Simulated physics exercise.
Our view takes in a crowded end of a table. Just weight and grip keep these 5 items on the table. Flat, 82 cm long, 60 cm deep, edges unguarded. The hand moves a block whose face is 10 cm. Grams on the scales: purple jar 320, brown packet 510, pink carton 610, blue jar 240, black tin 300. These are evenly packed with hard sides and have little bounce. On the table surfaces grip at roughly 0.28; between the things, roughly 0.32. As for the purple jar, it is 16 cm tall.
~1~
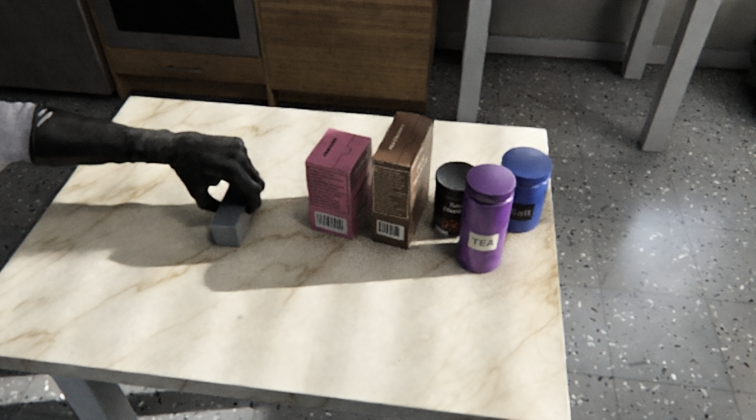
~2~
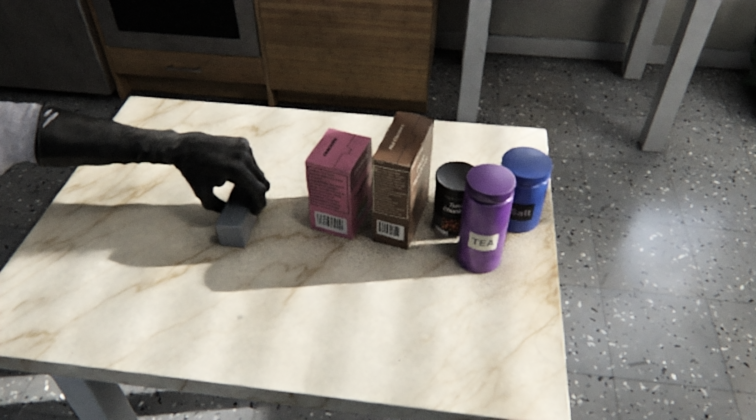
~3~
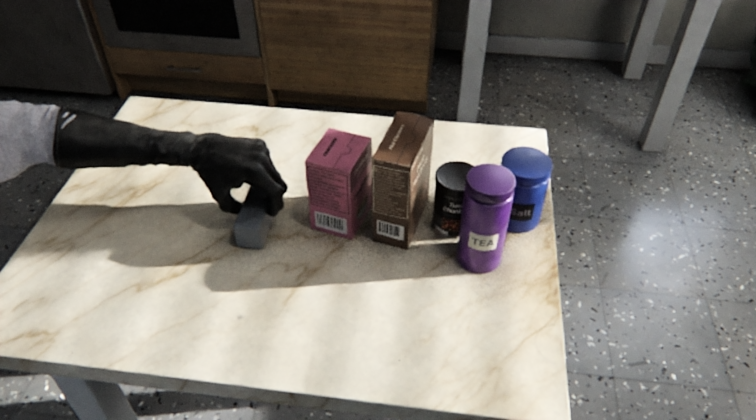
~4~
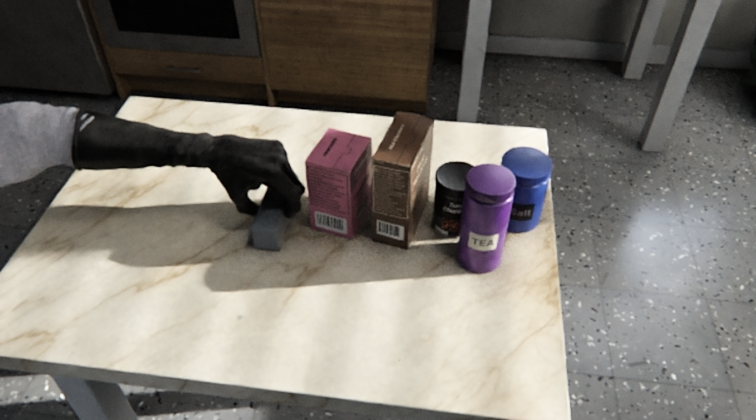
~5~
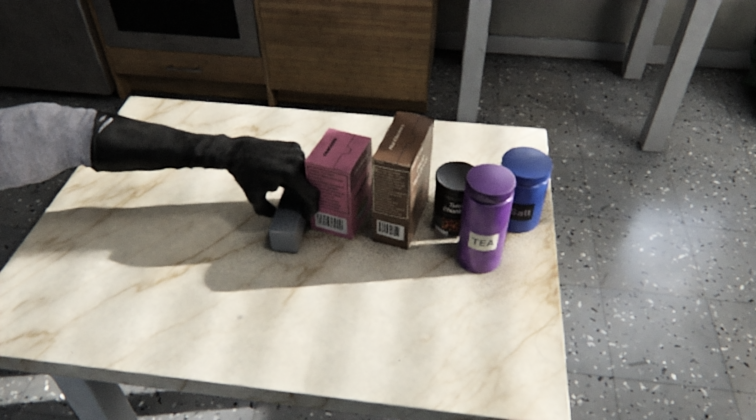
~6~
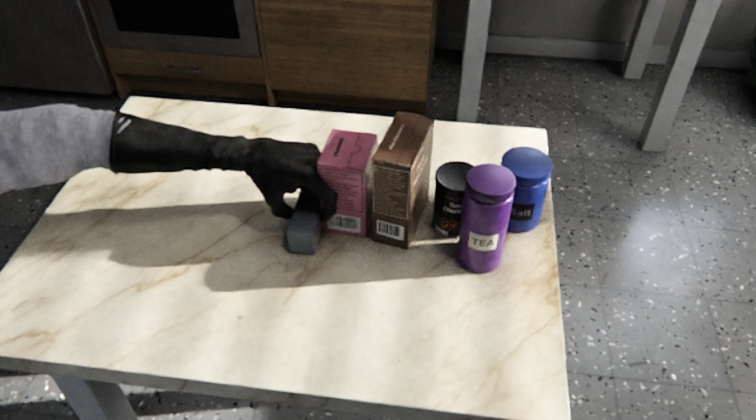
To begin with, a black-gloved hand holds a small grey block on a marble-patterned table, left of a pink carton, a brown packet, a black tin, a purple jar and a blue jar. The hand slides the block rightward to the carton, which shifts slightly right toward the packet, while the others stay still.
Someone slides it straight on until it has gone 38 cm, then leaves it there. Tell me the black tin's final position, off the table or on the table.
It finishes off the table.
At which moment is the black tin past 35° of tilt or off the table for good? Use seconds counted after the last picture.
At around 1.2 seconds on the pictures' clock.
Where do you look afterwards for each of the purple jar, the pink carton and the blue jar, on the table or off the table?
Final state - the purple jar ends out of bounds; the pink carton stays within bounds; the blue jar ends out of bounds.
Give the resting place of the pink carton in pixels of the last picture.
My guess is roughly (521, 198).
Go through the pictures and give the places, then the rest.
In the first frame, 0 cm of push; black tin (456, 200); purple jar (484, 220).
In the second frame, 1 cm of push; pink carton (341, 184); blue jar (521, 190).
In the third frame, 3 cm of push; purple jar (484, 220); brown packet (403, 181).
In the fourth frame, 6 cm of push; pink carton (341, 184); blue jar (521, 190).
In the fifth frame, 9 cm of push; purple jar (484, 220); brown packet (403, 181).
In the sixth frame, 12 cm of push; black tin (456, 200); pink carton (349, 184).
Then, 0.80 s later than the last frame, 25 cm of push; black tin 10 cm from its spot near (521, 208); pink carton 15 cm from its spot; brown packet 12 cm from its spot.
Then, 1.40 s later than the last frame, 35 cm of push; purple jar, blue jar and black tin now off the table; brown packet 22 cm from its spot; pink carton 25 cm from its spot.
Then, 1.70 s later than the last frame, 38 cm of push; brown packet now off the table; pink carton 27 cm from its spot.
Then, 2.00 s later than the last frame, 38 cm of push; pink carton 27 cm from its spot.
When it is over, off the table, purple jar, brown packet, blue jar and black tin; not toppled but over 4 cm from the start, pink carton.
